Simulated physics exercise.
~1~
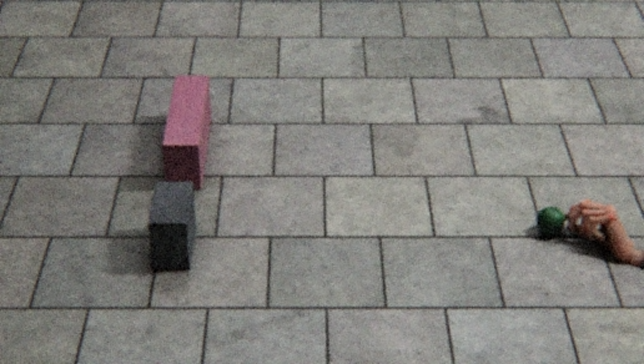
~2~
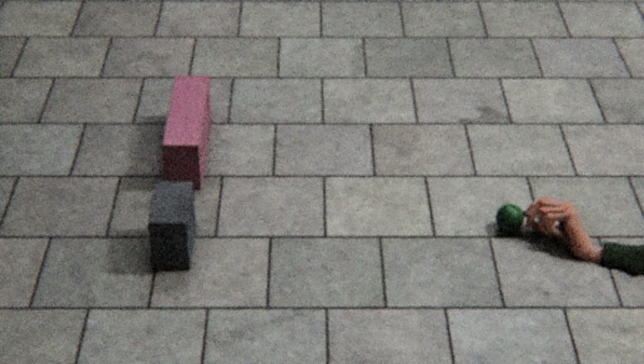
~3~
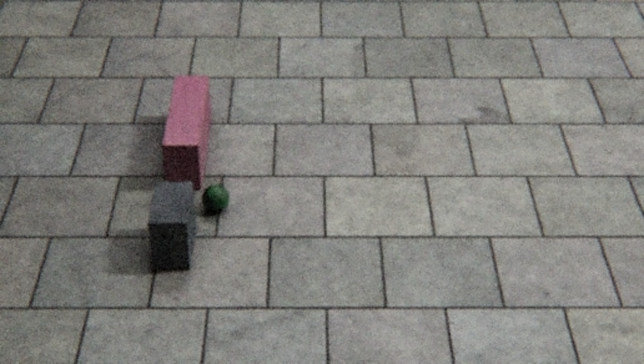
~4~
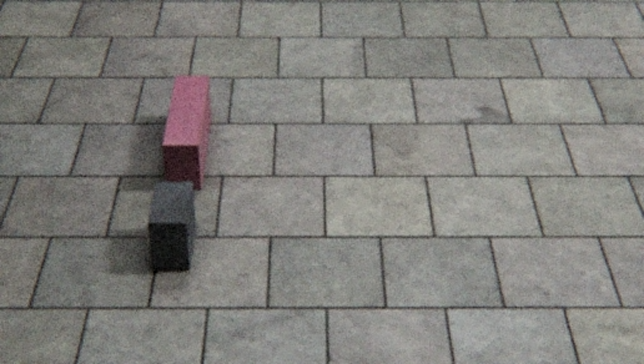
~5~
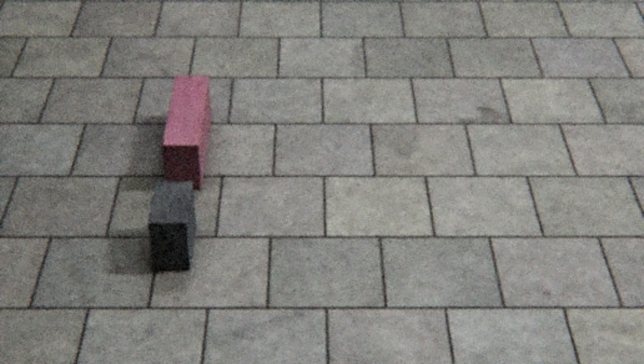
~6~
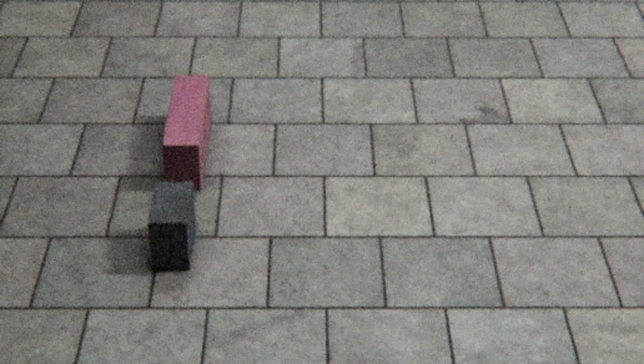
At the start, a hand at the right holds a small green ball on grey paving, while a pink block and a dark grey brick stand at the left, one behind the other. The hand moves the ball a little to the left, and a dark green sleeve comes into view. Then the hand is gone, and the ball is far to the left, right beside the narrow opening between the blocks. Next the ball passes into the opening and drops out of sight. At the end, only the two blocks remain in view, both still in their places.
